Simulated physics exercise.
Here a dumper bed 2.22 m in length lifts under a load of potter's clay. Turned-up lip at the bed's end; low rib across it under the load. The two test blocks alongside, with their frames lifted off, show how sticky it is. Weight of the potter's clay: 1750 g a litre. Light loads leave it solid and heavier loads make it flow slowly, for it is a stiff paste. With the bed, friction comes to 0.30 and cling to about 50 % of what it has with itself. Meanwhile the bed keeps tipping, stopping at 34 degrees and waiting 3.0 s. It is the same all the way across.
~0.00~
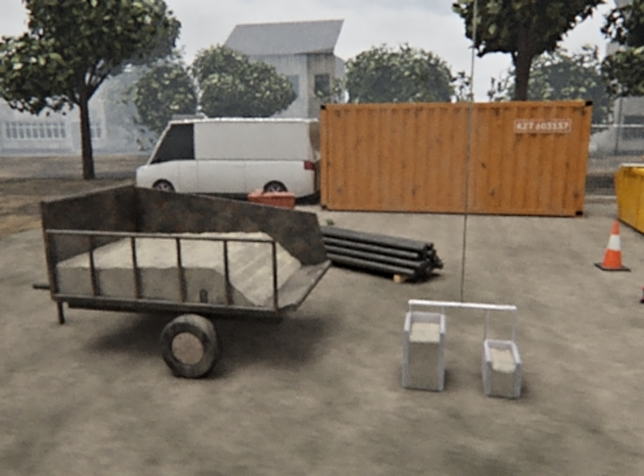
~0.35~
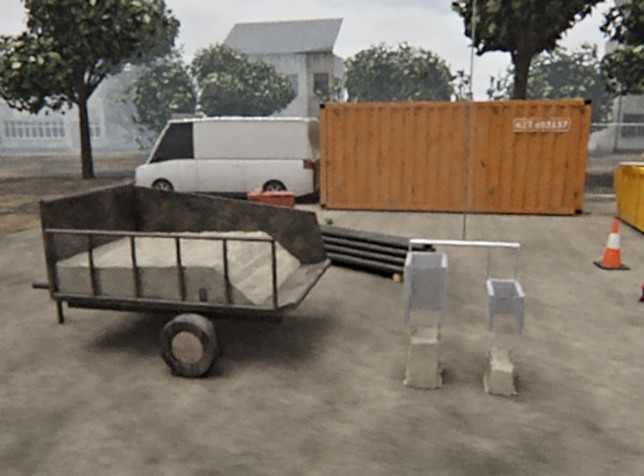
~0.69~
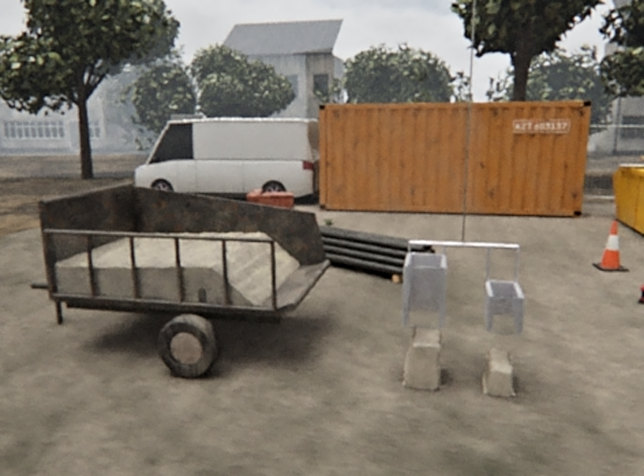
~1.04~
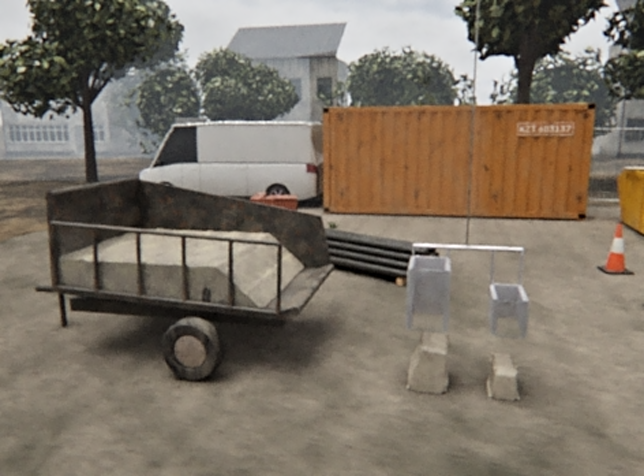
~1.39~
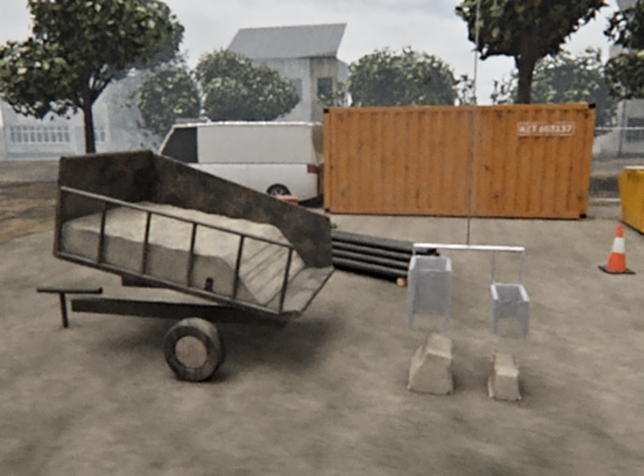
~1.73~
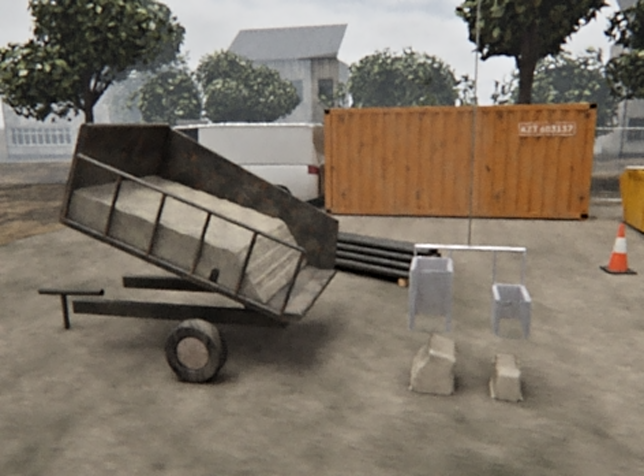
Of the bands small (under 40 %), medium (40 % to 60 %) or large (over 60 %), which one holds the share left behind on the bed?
The one that holds it is large.
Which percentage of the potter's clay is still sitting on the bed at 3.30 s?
Measured share: Around 95 %.
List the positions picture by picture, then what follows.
The first picture shows top of the high end at (47, 205), tilt 0 degrees; foremost bit of the potter's clay at (256, 307); block heights 45 cm, 25 cm (left to right).
The second picture shows top of the high end at (46, 204), tilt 0 degrees; foremost bit of the potter's clay at (256, 306); block heights 43 cm, 25 cm (left to right).
The third picture shows top of the high end at (45, 204), tilt 0 degrees; foremost bit of the potter's clay at (255, 306); block heights 41 cm, 25 cm (left to right).
The fourth picture shows top of the high end at (53, 196), tilt 3 degrees; foremost bit of the potter's clay at (259, 307); block heights 40 cm, 25 cm (left to right).
The fifth picture shows top of the high end at (67, 161), tilt 12 degrees; foremost bit of the potter's clay at (261, 303); block heights 38 cm, 25 cm (left to right).
The sixth picture shows top of the high end at (87, 129), tilt 21 degrees; foremost bit of the potter's clay at (264, 301); block heights 38 cm, 25 cm (left to right).
After 2.20 s, the tilt is 33 degrees and 100 % is on the bed.
After 2.75 s, the tilt is 34 degrees and 100 % is on the bed.
After 3.30 s, the tilt is 34 degrees and 96 % is on the bed.
After 3.84 s, the tilt is 34 degrees and 79 % is on the bed.
After 5.32 s, the tilt is 34 degrees and 75 % is on the bed.
